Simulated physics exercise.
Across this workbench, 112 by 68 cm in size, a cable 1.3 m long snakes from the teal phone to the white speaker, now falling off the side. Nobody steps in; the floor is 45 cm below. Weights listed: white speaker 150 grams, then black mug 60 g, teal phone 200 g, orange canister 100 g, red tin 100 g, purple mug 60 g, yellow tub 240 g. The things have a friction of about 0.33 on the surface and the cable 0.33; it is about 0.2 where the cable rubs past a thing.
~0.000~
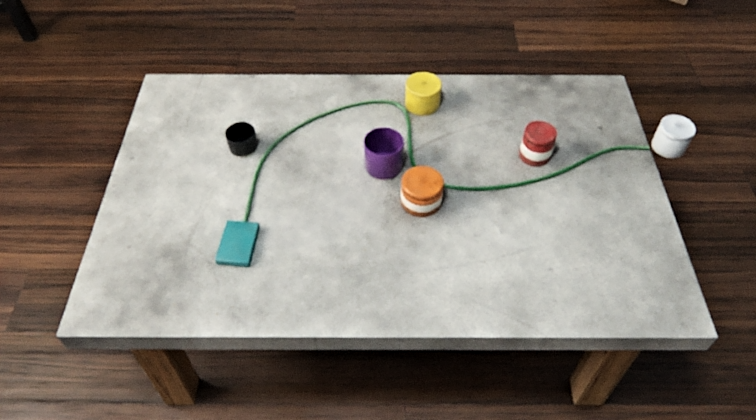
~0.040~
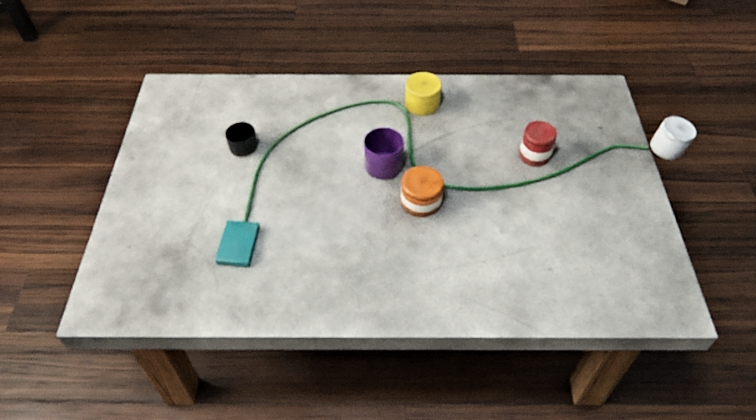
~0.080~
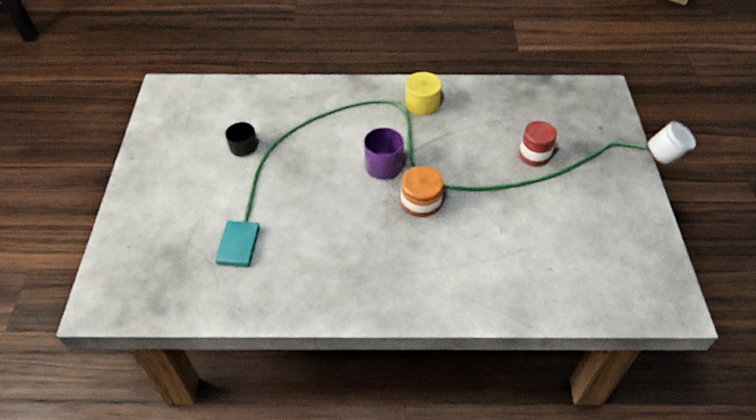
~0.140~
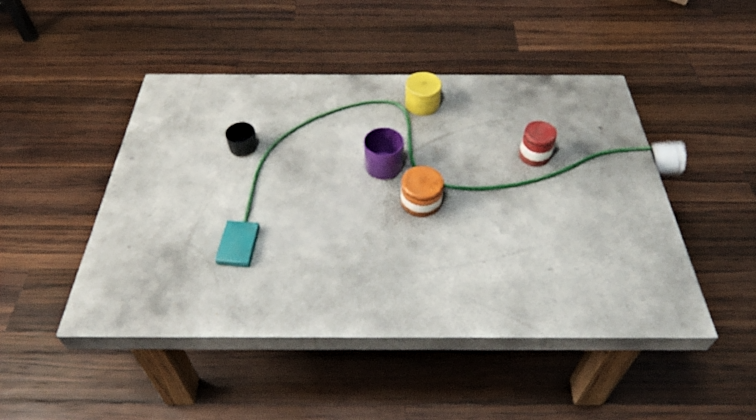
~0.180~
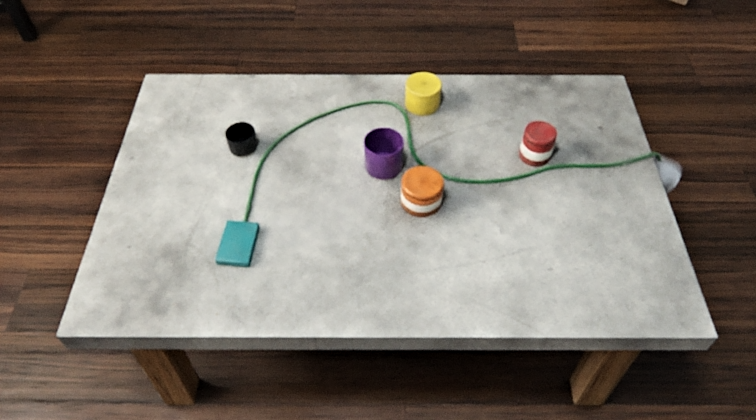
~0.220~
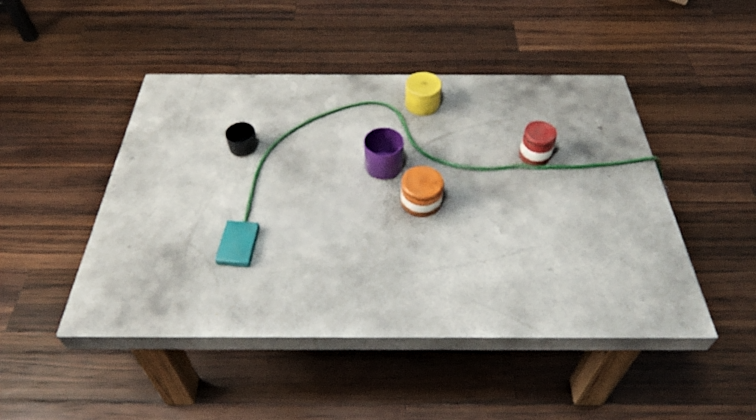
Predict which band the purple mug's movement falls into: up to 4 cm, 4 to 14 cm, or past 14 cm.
Band: 4 to 14 cm.
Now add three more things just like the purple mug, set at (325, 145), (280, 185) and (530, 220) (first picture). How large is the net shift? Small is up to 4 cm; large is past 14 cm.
In turn, the three show a lot of movement, a medium amount of movement and only a little movement.
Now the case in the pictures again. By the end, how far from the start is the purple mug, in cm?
About: Purple mug 6 cm.
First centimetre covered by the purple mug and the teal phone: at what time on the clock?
Approx. times - purple mug: 0.38 s, teal phone: 0.46 s.
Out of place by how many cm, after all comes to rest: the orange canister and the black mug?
Net shift - orange canister 2 cm, black mug 0 cm.
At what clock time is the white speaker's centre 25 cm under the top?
Estimate: About 0.30 s.
At 0.5 s, the cable's tail end at (256, 224); purple mug 6 cm off its start, white speaker over the edge, teal phone 1 cm off its start.
At 0.7 s, the cable's tail end at (256, 224); purple mug 7 cm off its start, white speaker over the edge, orange canister 1 cm off its start.
At 1.0 s, the cable's tail end at (256, 224); purple mug 7 cm off its start at (392, 165), white speaker over the edge, orange canister 1 cm off its start at (427, 185).
At 1.2 s, the cable's tail end at (256, 224); purple mug 7 cm off its start, white speaker over the edge, orange canister 1 cm off its start.
At 2.4 s, the cable's tail end at (256, 224); purple mug 7 cm off its start at (392, 165), white speaker over the edge, orange canister 1 cm off its start at (427, 185), teal phone 1 cm off its start at (243, 239).
